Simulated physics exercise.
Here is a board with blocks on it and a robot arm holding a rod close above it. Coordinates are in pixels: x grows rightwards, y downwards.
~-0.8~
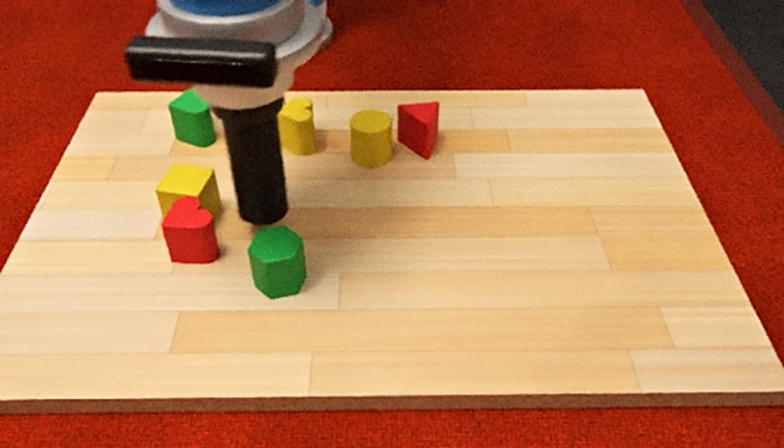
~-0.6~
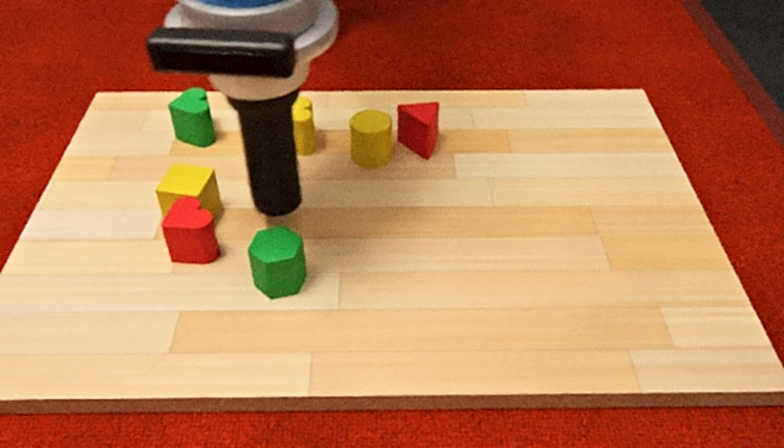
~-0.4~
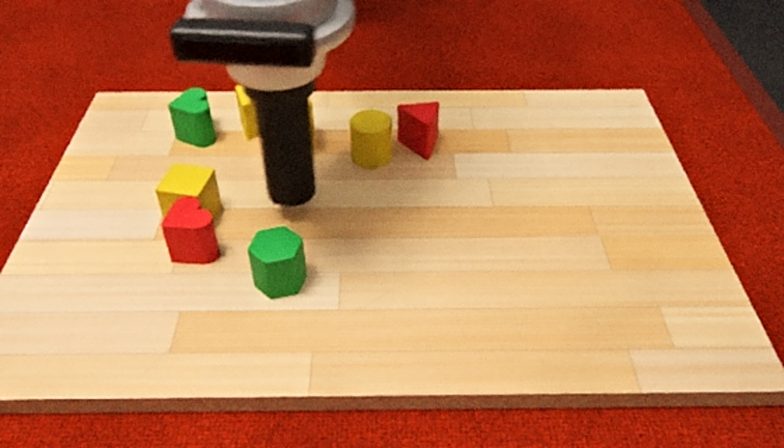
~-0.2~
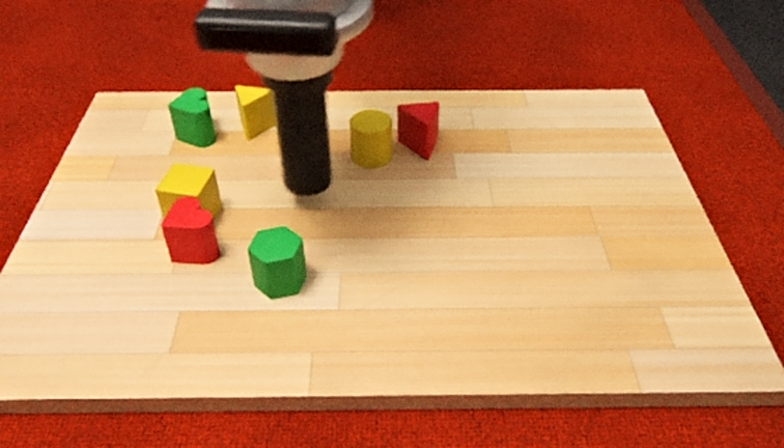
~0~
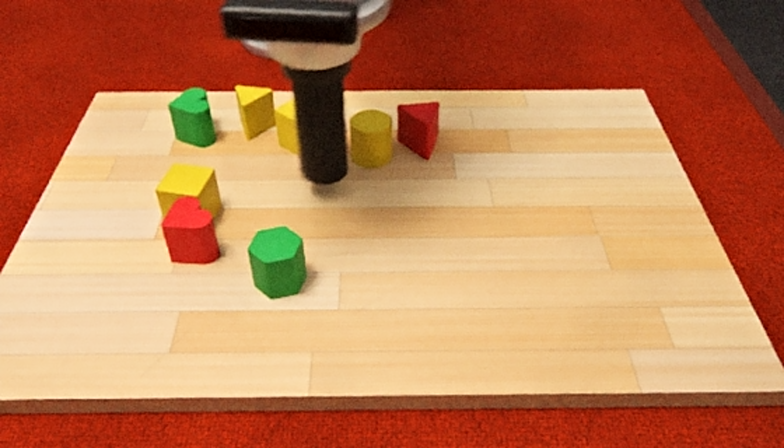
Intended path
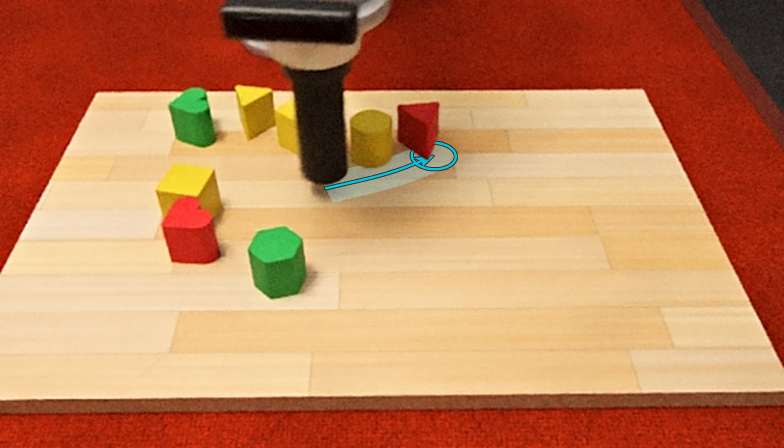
At the start, a robot arm holds a black rod over a wooden board of red, yellow and green blocks, near the green hexagonal block. The rod then moves steadily right and toward the back, nearing the yellow cylinder, while the blocks all stay in place.
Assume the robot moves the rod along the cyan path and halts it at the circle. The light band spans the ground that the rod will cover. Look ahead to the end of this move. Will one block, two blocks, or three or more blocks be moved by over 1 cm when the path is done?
The answer is two blocks, counting only moves over 1 cm.
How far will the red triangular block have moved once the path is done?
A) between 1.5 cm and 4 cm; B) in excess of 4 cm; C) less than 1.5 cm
That would be A.
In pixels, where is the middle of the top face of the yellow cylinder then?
Close to (386, 109).
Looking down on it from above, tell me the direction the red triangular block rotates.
Viewed from above, counterclockwise.
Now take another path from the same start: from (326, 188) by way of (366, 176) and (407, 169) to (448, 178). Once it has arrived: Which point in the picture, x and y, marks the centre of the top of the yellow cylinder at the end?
The answer is (389, 108).
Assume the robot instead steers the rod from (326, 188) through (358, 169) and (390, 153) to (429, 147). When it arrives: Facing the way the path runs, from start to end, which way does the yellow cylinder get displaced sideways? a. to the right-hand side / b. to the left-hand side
I'll go with b - to the left-hand side.
Drawn move, from (326, 188) via (384, 174), ending at (434, 156).
What follows on the original path. One third of the way, rod (365, 161); yellow cylinder (374, 118).
Two thirds of the way, rod (402, 151); yellow cylinder (386, 109).
At the end, rod (435, 138); yellow heart still; yellow cylinder (386, 109); red triangular block (432, 100), turned 40° anticlockwise.
